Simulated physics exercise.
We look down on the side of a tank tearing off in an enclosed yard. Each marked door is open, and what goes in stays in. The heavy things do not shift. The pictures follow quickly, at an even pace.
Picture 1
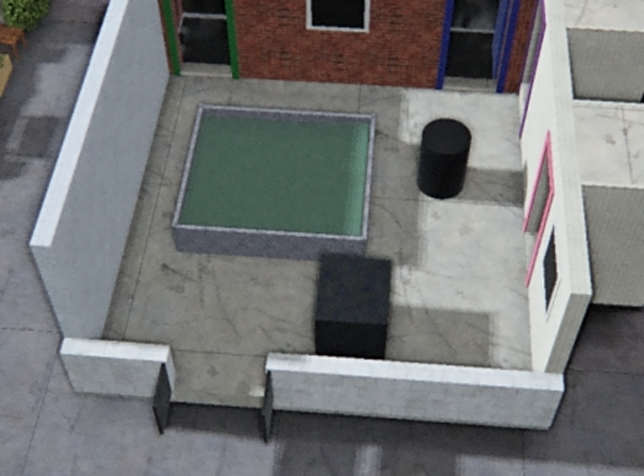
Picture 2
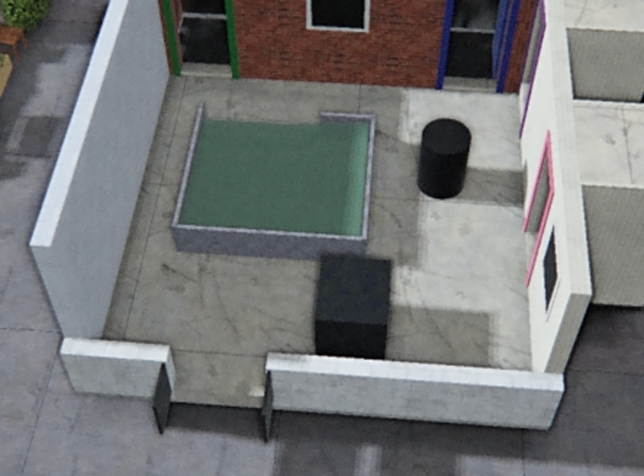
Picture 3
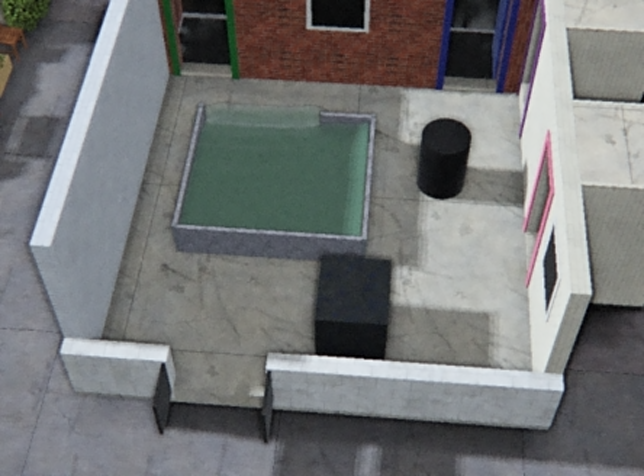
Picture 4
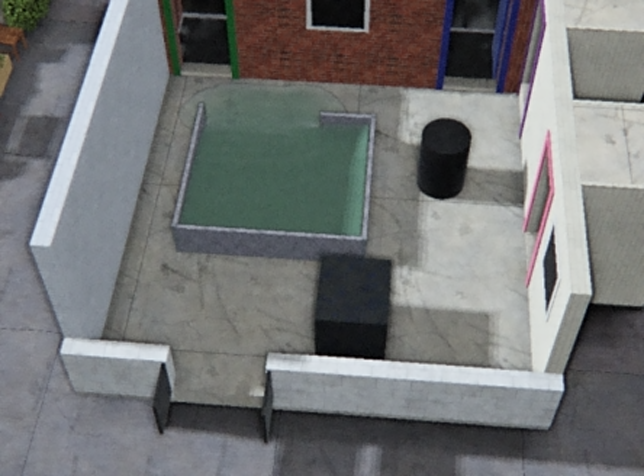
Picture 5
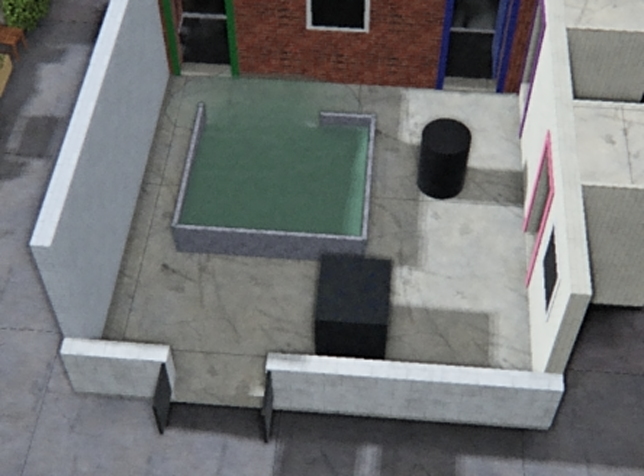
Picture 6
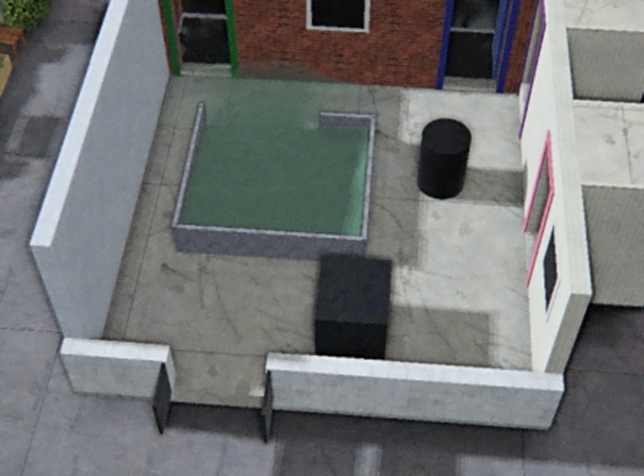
In a walled yard beside a brick building, a square tank of green water sits still near a black cylinder and a dark block. Most of the tank's far side disappears, and water slips out through the gap, spreading in a thin, pale sheet over the paving towards the brick wall.
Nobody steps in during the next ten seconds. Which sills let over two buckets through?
One by one: The blue door lets in a lot; the pink door admits no more than that; the purple door admits no more than that; the green door lets in a lot.
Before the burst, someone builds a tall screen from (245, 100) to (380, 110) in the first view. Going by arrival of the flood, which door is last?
It is the pink one.
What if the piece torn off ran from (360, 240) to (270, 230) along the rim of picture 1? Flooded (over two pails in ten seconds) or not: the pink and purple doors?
In short: Pink door lets more in, purple door takes less.
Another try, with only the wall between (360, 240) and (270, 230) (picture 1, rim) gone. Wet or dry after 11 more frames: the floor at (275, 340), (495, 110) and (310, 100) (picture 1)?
As listed: Under water, clear, dry.
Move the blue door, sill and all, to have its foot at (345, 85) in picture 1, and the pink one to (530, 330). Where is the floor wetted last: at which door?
It is the door marked pink.
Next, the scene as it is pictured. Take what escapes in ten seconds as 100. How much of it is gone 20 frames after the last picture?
About 50 per cent.
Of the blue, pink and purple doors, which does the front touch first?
First comes the blue-painted one.
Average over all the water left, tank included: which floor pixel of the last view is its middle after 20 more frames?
At about (288, 159).
A moment on, water covers 15 % of the floor; the blue door not reached, the pink door not reached, the purple door not reached, the green door over two buckets in.
Next, water covers 30 % of the floor; the blue door wet at the sill, nothing in, the pink door not reached, the purple door wet at the sill, nothing in, the green door far over two buckets in.
Then, water covers 50 % of the floor; the blue door wet at the sill, nothing in, the pink door wet at the sill, nothing in, the purple door wet at the sill, nothing in, the green door far over two buckets in.
Later, water covers 90 % of the floor; the blue door over two buckets in, the pink door under two buckets in, the purple door wet at the sill, nothing in, the green door far over two buckets in.
In the end, water covers 100 % of the floor; the blue door over two buckets in, the pink door under two buckets in, the purple door wet at the sill, nothing in, the green door far over two buckets in.
